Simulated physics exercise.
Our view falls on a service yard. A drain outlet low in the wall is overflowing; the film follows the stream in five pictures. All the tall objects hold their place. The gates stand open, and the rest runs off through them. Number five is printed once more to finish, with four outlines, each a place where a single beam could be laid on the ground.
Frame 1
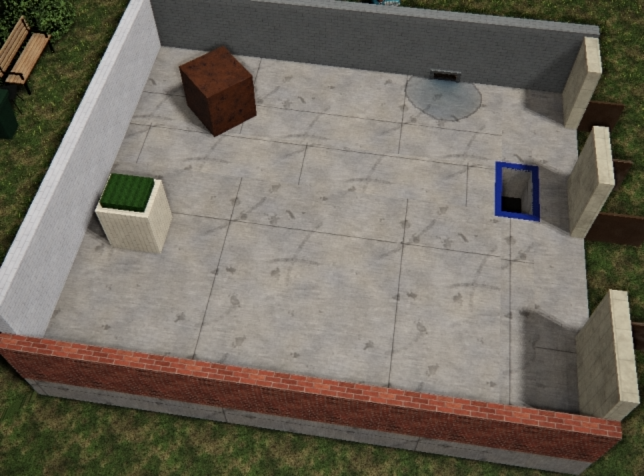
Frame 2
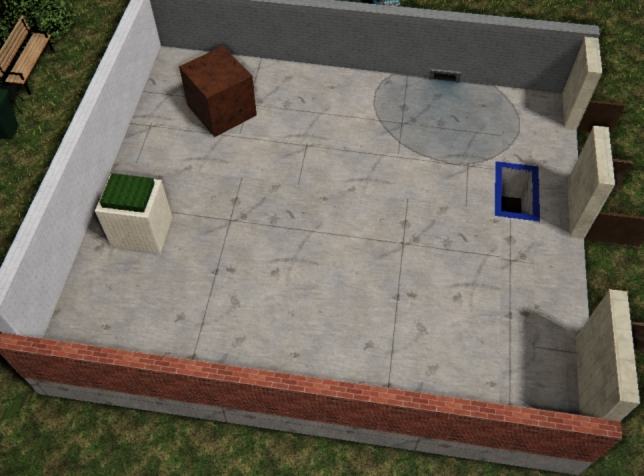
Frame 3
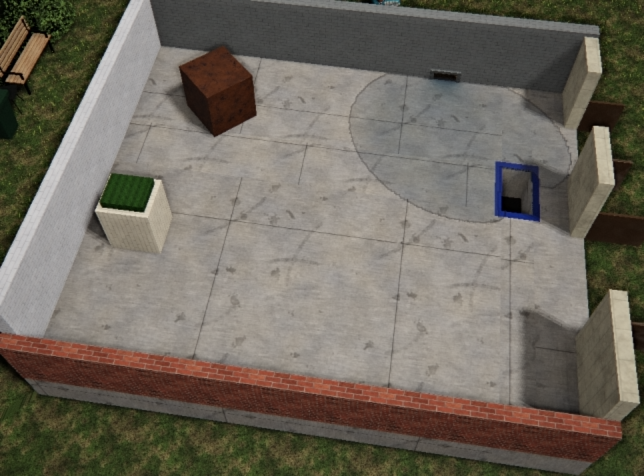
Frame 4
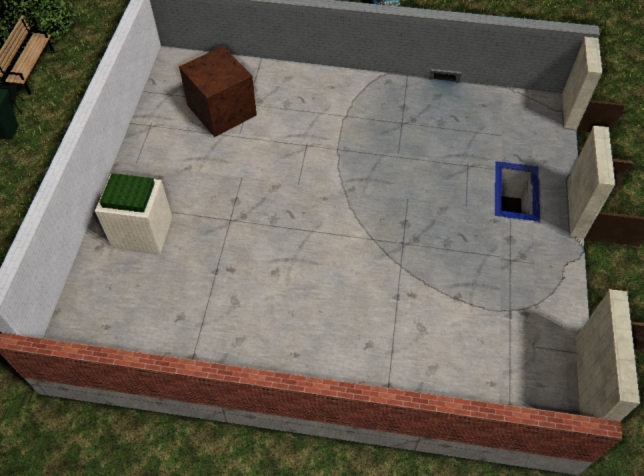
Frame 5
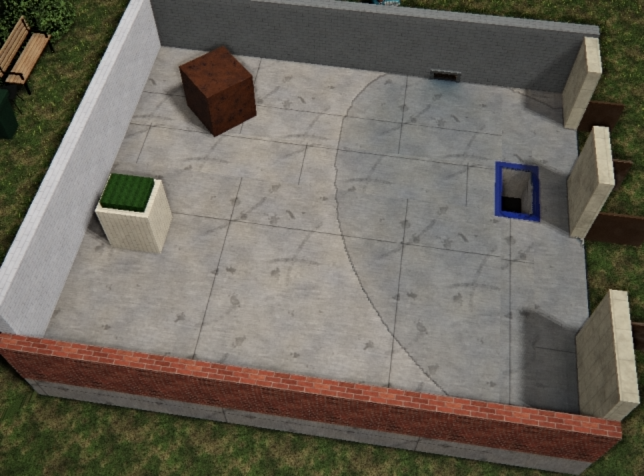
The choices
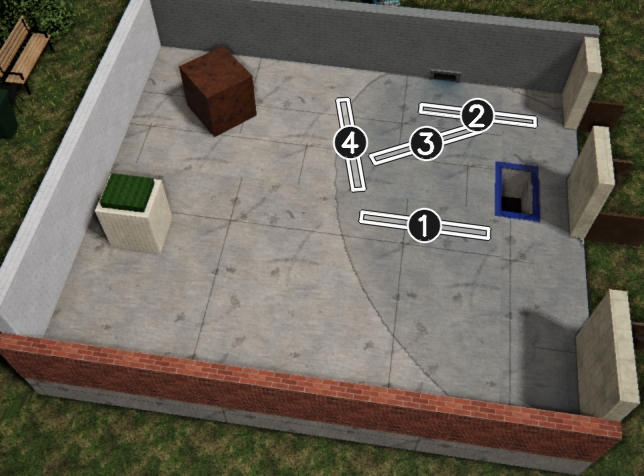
A walled service yard with a pale concrete floor is seen from high above, with grass around it and a bench at the upper left. A rusty brown block stands near the back wall, a cream planter topped with green at left, and a blue-edged drain pit at right near open gates. From the back wall's outlet, a thin sheet of water spreads steadily, reaching the pit, then the front brick wall, while the camera stays still.
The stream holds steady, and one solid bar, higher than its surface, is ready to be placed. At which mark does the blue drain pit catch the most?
Position 1 does it best.
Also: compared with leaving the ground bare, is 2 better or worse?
Position 2 is worse.
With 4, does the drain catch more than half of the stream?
No, it does not.
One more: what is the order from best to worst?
1, 4, 2, 3.
In white, 1 from (361, 216) to (488, 233); 2 from (421, 108) to (535, 122); 3 from (373, 159) to (478, 127); 4 from (342, 99) to (358, 189).
If 1 is chosen, about 47 % of the stream goes into the blue drain pit, about 46 % out by the gates.
If 2 is chosen, about 9 % of the stream goes into the blue drain pit, about 83 % out by the gates.
If 3 is chosen, about 6 % of the stream goes into the blue drain pit, about 87 % out by the gates.
If 4 is chosen, about 26 % of the stream goes into the blue drain pit, about 68 % out by the gates.
